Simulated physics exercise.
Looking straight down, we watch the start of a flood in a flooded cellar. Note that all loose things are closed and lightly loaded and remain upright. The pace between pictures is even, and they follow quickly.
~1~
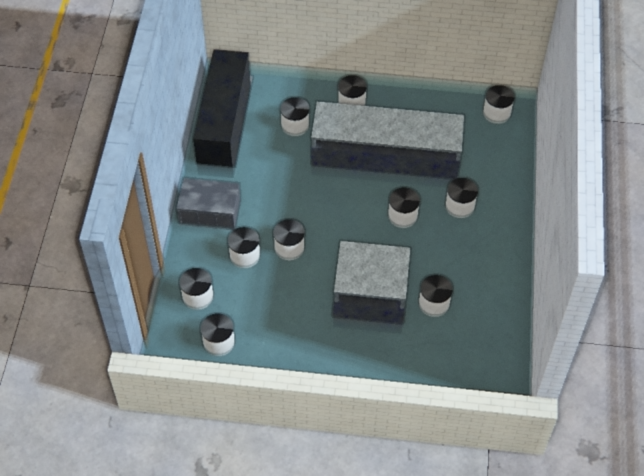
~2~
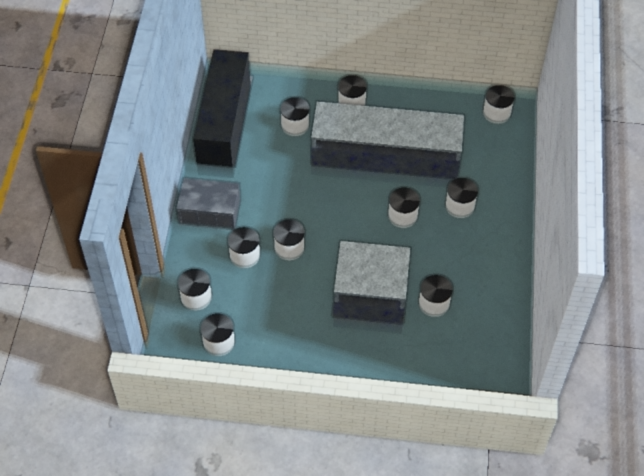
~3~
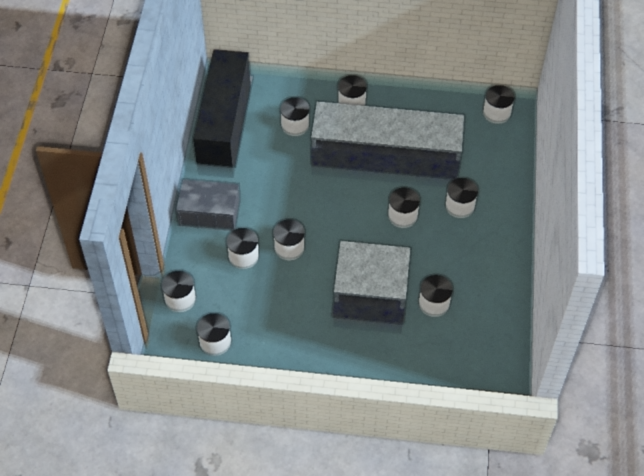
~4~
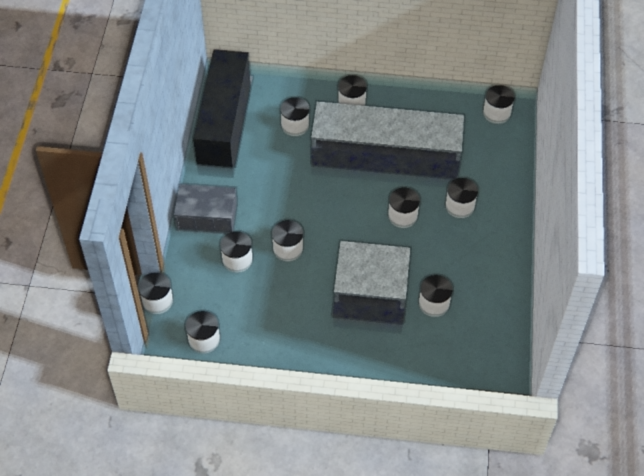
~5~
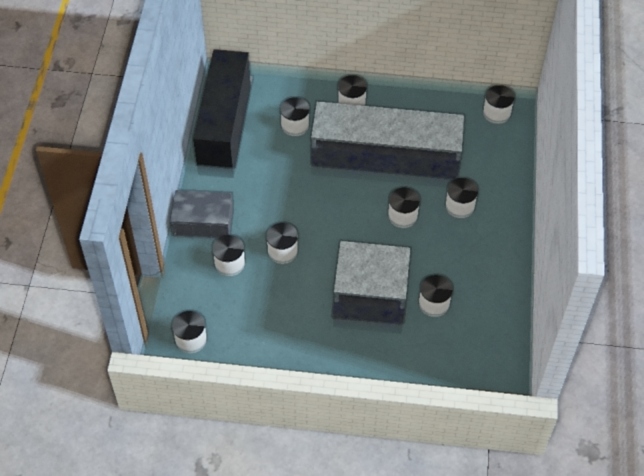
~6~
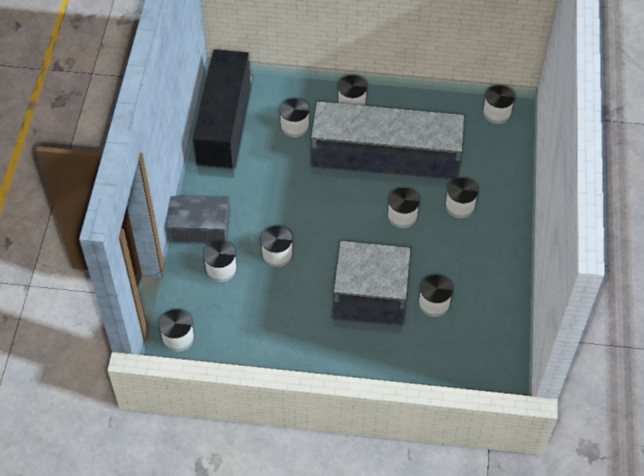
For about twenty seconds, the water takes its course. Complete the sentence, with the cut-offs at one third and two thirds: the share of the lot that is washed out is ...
The share is a third to under two thirds.
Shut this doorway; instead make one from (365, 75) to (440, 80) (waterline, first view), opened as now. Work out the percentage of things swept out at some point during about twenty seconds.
50 %.
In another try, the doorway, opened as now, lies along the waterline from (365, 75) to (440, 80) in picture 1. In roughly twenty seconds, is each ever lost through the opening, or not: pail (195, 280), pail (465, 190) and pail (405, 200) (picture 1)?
First trapped, second lost, third lost.
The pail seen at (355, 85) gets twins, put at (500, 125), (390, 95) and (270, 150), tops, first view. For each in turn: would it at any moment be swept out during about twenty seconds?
The three, in sequence: Remains behind, remains behind and departs.
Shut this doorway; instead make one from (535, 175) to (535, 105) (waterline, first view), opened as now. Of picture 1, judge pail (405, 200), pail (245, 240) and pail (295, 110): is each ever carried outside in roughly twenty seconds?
In order: Escapes, remains, escapes.
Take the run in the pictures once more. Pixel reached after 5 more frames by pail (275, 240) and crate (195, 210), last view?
Estimated: (242, 262); (185, 260).
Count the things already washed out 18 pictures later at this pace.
The count is 5.
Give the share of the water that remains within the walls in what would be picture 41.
Estimate: Roughly 62 %.
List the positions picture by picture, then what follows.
The first frame shows a pail at (217, 328) floats; a pail at (243, 240) floats; 0 of 11 have shifted.
The second frame shows a pail at (217, 328), afloat; a pail at (243, 240), afloat; 0 of 11 have shifted.
The third frame shows a pail at (213, 327), afloat, close to its start; a pail at (242, 241), afloat; 1 of 11 have shifted.
The fourth frame shows a pail at (202, 325), afloat, close to its start; a pail at (236, 244) floats, close to its start; 4 of 11 have shifted.
The fifth frame shows a pail at (189, 325), afloat, close to its start; a pail at (228, 248), afloat, close to its start; 5 of 11 have shifted.
The sixth frame shows a pail at (175, 323) floats, a stride from its start; a pail at (220, 254), afloat, close to its start; 5 of 11 have shifted.
A moment on, 3 of 11 are out; 8 afloat.
Next, 5 of 11 are out; 6 afloat.
Later, 5 of 11 are out; 6 afloat.
In the end, 6 of 11 are out; 5 afloat.
